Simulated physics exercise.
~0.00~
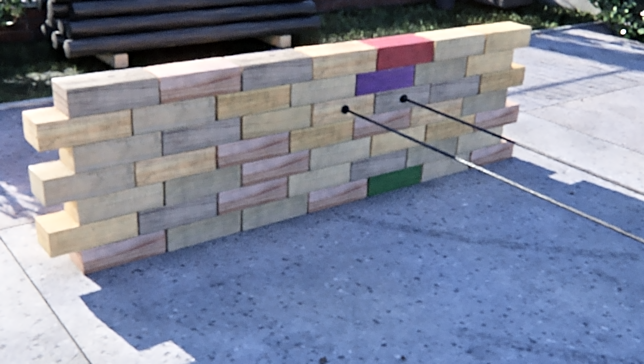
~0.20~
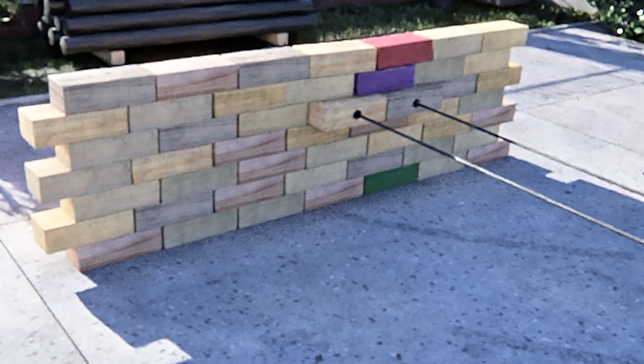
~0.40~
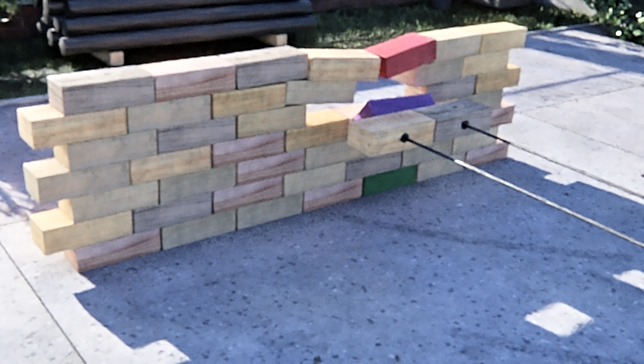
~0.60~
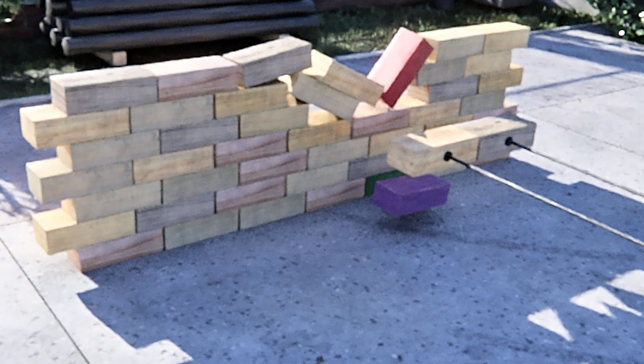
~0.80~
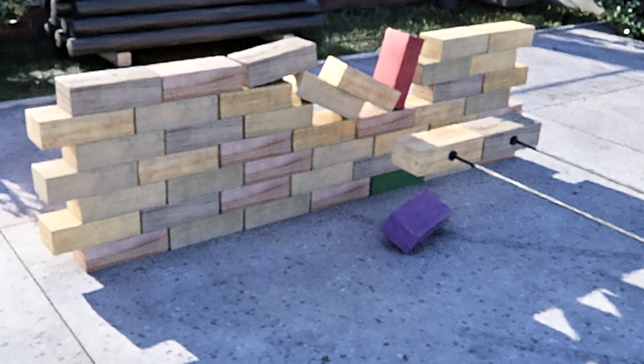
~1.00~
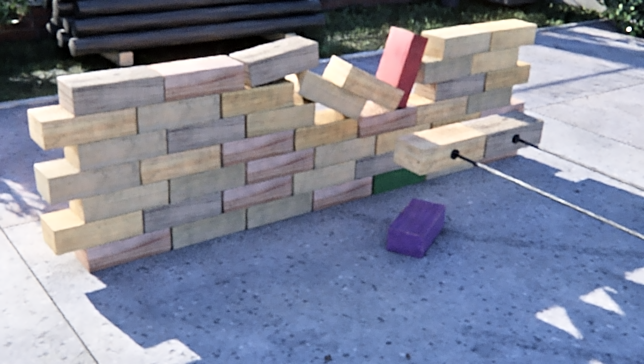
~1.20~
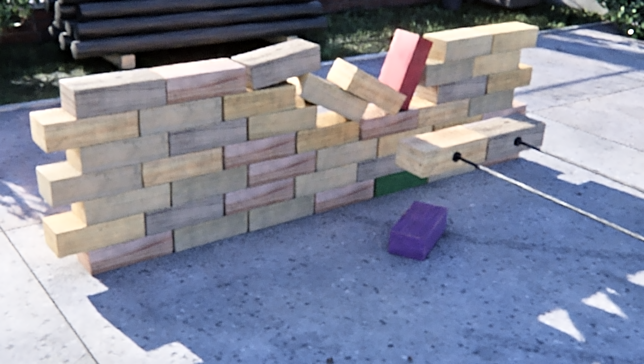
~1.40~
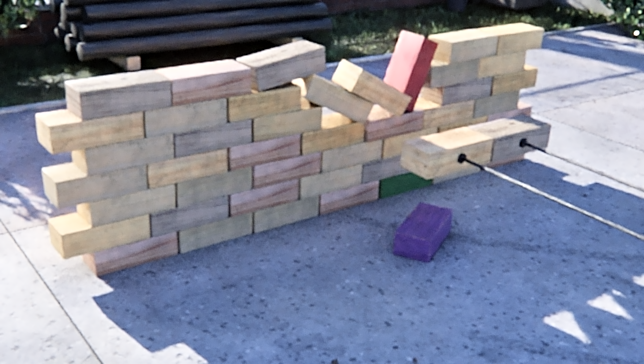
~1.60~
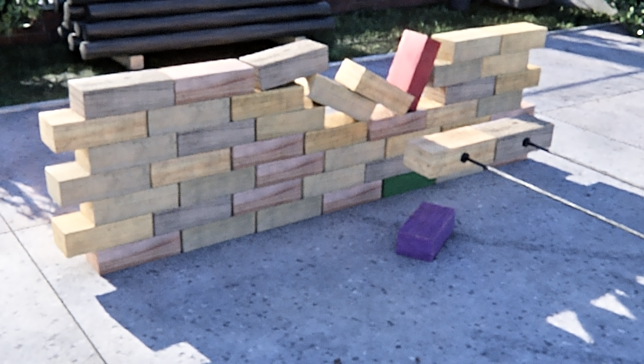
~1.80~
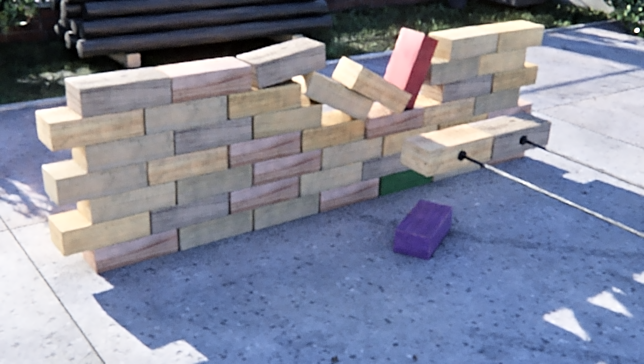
Wall of timber blocks partly collapsing as two rods draw a pair out, the purple block dropping to the paving, red left tilted.
